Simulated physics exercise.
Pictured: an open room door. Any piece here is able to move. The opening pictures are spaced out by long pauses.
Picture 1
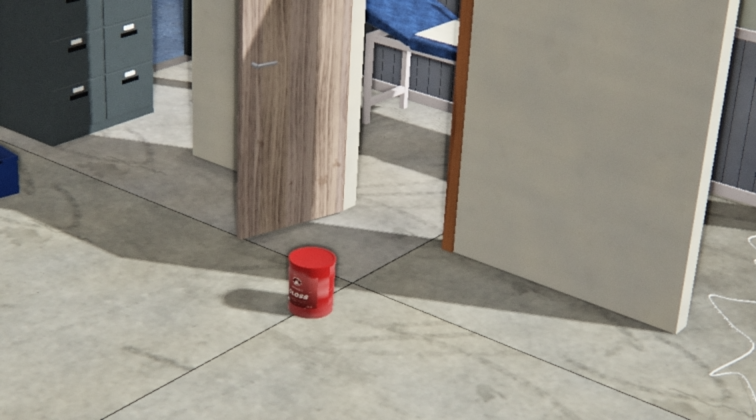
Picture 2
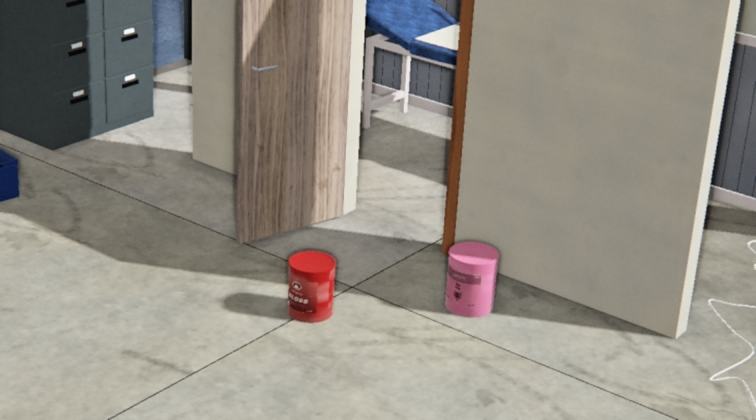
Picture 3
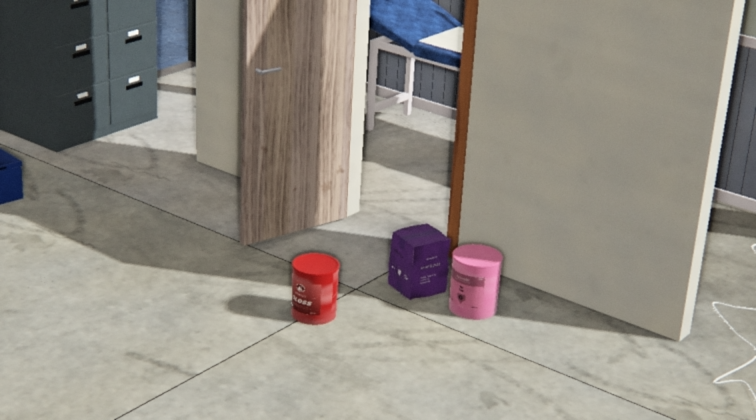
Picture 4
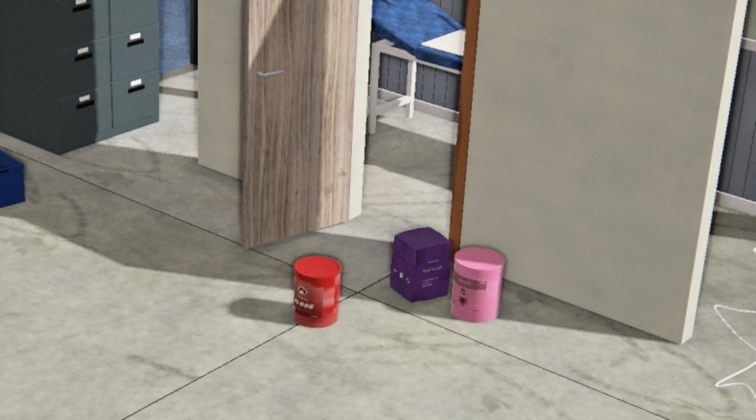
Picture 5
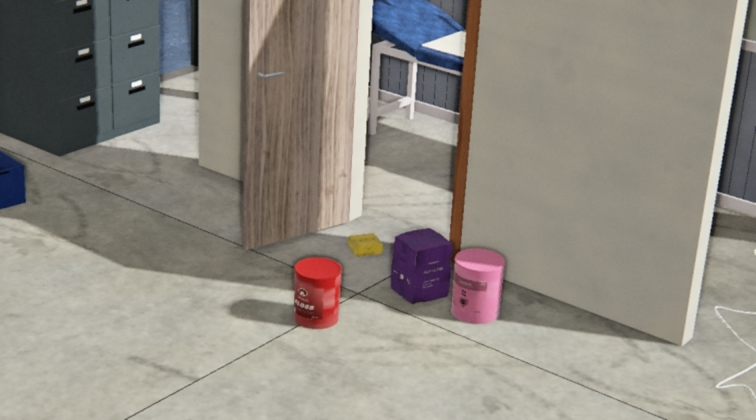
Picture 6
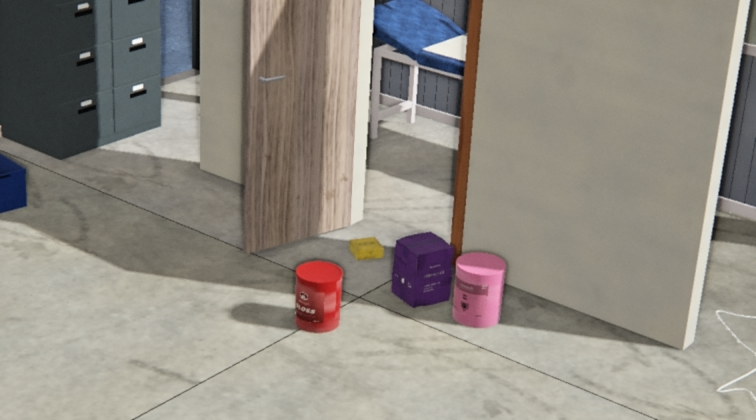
A pink pail appeared to the right of a red one near a wide-open door, then a purple box showed up between them, and lastly a small yellow box behind; nothing else noticeably moved.
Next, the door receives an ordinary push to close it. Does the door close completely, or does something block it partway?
So the door meets the frame after all.
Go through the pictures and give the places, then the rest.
In the first picture, door wide open and still; red pail (311, 283).
In the second picture, door wide open and still; pink pail (472, 280); red pail (311, 287).
In the third picture, door wide open and still; purple box (419, 262); pink pail (475, 282).
In the fourth picture, door wide open and still; red pail (317, 292); purple box (421, 265).
In the fifth picture, door wide open and still; pink pail (478, 286); red pail (317, 294).
In the sixth picture, door wide open and still; yellow box (366, 249); purple box (422, 270).
Then, 1.10 s on from there, door 53° open.
Then, 1.60 s on from there, door 21° open; yellow box shifted about its own width near (399, 246).
In the end, door 0° open; moved from the start, yellow box; the other 3 unmoved. At the end, from the last picture's camera, yellow box near (418, 237).
